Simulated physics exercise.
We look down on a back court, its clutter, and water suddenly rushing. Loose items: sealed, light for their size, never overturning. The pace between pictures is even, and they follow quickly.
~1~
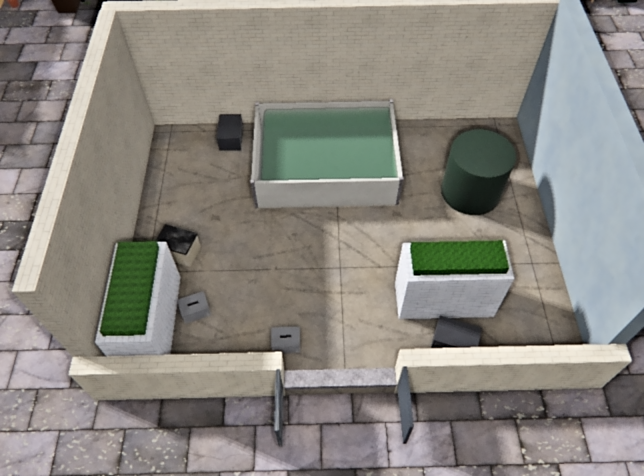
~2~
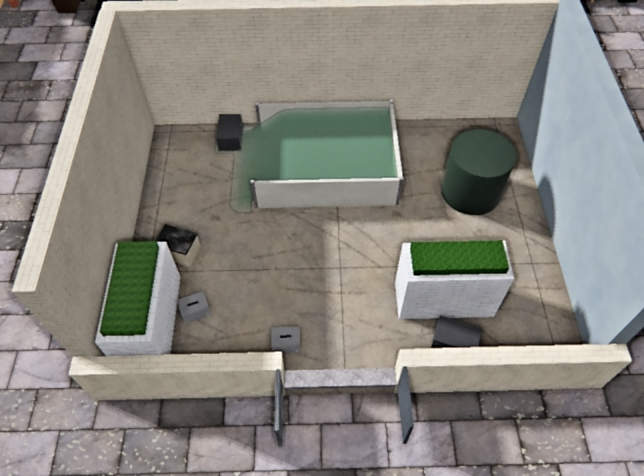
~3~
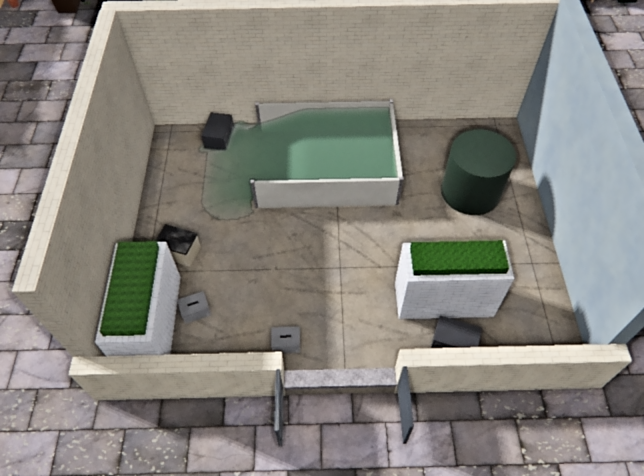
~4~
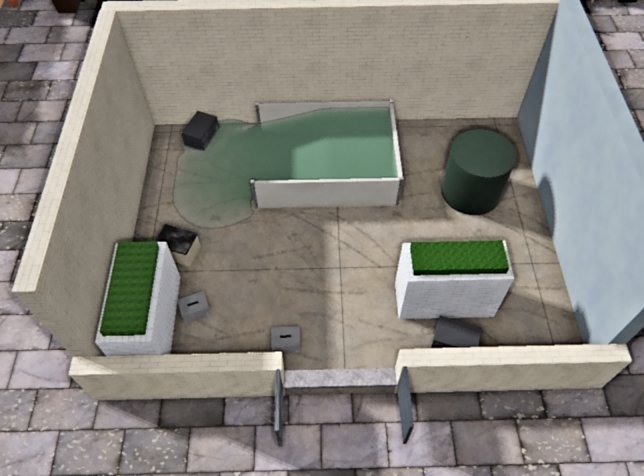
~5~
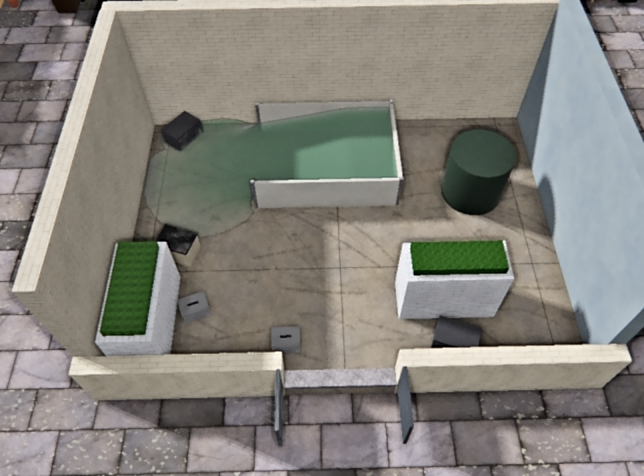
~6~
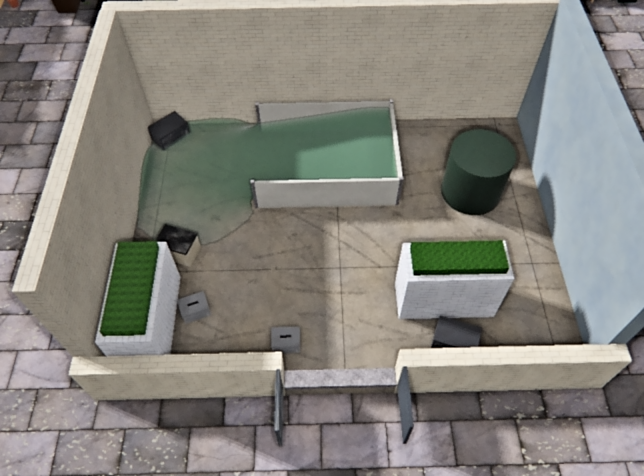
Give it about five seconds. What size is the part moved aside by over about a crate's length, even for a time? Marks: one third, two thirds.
It is a large majority of two thirds or higher.
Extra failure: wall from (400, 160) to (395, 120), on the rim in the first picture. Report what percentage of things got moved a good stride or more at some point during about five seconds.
Roughly 20 %.
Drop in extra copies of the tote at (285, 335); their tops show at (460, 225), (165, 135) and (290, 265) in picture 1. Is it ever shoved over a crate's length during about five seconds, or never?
Result by item: Stays where it is / gets dislodged / gets dislodged.
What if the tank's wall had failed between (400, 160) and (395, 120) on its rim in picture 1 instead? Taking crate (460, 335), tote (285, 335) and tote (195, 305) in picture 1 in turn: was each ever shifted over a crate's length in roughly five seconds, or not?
Got that far, never got that far, never got that far.
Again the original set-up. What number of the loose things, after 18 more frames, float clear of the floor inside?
Result - 1.
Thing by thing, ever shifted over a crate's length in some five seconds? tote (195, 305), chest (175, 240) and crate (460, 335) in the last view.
Short of that; goes that far; goes that far.
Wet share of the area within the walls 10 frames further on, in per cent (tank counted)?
My answer would be close to 35 per cent.
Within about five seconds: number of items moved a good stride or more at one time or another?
Count: 4.
A moment on, 1 of 5 are well off their spots; 1 afloat.
Next, 1 of 5 are well off their spots; 1 afloat.
Later, 1 of 5 are well off their spots; 1 afloat.
In the end, 3 of 5 are well off their spots, and 4 have been at some point; 1 afloat.
